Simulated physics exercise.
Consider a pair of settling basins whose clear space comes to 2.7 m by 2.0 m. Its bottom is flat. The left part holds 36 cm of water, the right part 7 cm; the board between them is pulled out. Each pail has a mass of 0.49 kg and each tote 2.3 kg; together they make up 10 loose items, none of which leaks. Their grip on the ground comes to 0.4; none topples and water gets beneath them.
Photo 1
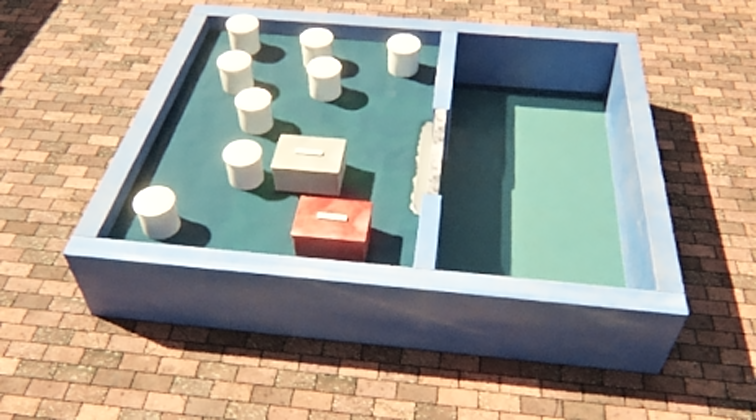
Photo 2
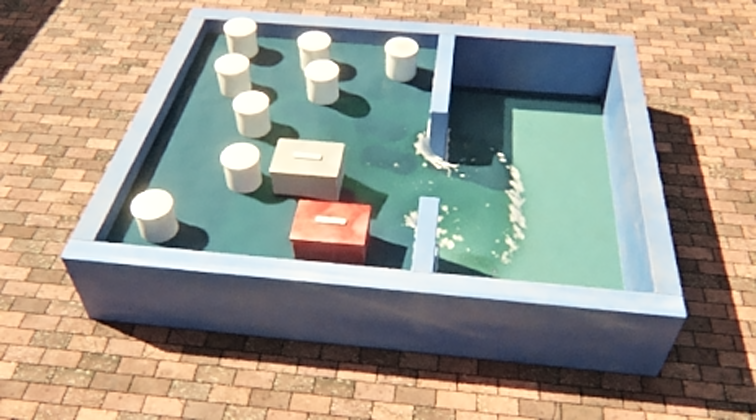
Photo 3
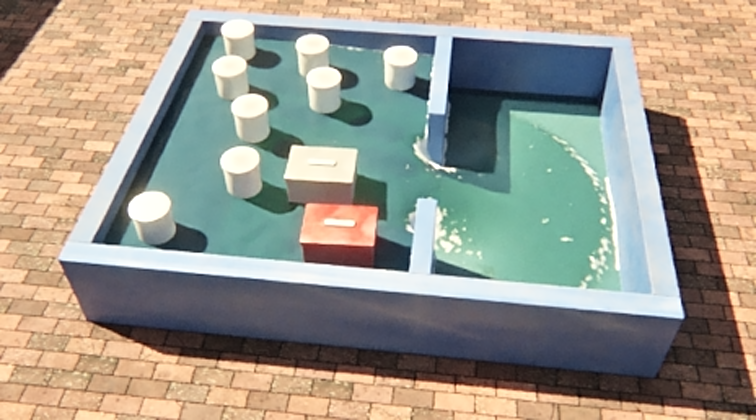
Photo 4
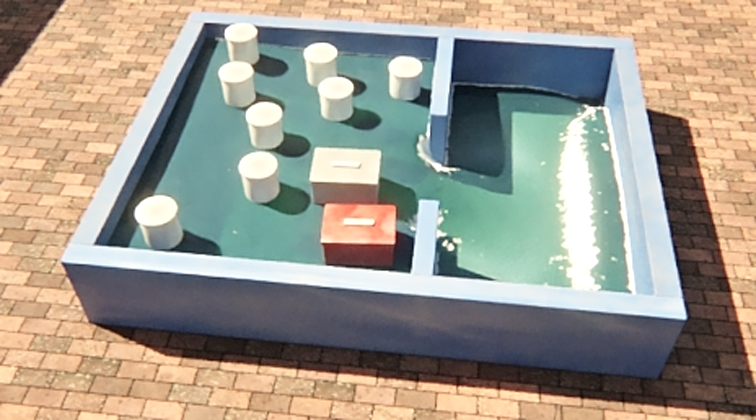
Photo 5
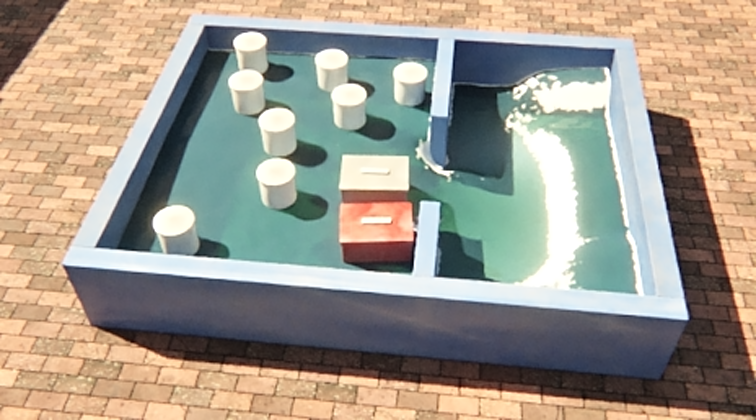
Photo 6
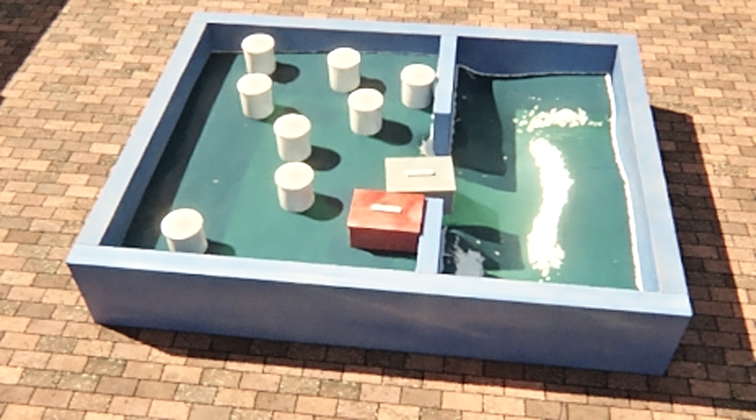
In a blue basin on brick paving, water surging through a gap in the divider, white cylinders and two boxes drifting right.
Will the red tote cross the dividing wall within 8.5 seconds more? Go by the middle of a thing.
By then the red tote is not yet beyond.
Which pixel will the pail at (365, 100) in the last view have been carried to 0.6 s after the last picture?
Near (384, 120).
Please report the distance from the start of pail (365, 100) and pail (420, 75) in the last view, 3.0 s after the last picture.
40 cm and 30 cm respectively.
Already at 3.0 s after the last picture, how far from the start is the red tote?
Roughly 80 centimetres by that point.
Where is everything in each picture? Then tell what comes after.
The red tote at (332, 218) floats; about 1290 L in view; 0 of 10 have shifted, in the first picture.
The red tote at (331, 222), afloat; about 1290 L in view; 0 of 10 have shifted, in the second picture.
The red tote at (340, 224) floats, 6 cm from its start; 35 cm deep round most things; 2 of 10 have shifted, in the third picture.
The red tote at (359, 224), afloat, 15 cm from its start; about 1290 L in view; 7 of 10 have shifted, in the fourth picture.
The red tote at (376, 222), afloat, 23 cm from its start; 31 cm deep round most things; 10 of 10 have shifted, in the fifth picture.
The red tote at (387, 210) floats, 29 cm from its start; about 1290 L in view; 10 of 10 have shifted, in the sixth picture.
Then, 0.6 s after the last picture the red tote is near (394, 185), 0.5 m from its start, afloat; 1 of 10 are over the mark; 10 afloat.
Then, 3.0 s after the last picture the red tote is near (311, 142), 0.7 m from its start, afloat; 1 of 10 are over the mark; 10 afloat.
Then, 5.5 s after the last picture the red tote is near (276, 140), 0.8 m from its start, afloat; 2 of 10 are over the mark; 10 afloat.
Then, 8.5 s after the last picture the red tote is near (242, 115), 1.1 m from its start, afloat; 2 of 10 are over the mark; 10 afloat.
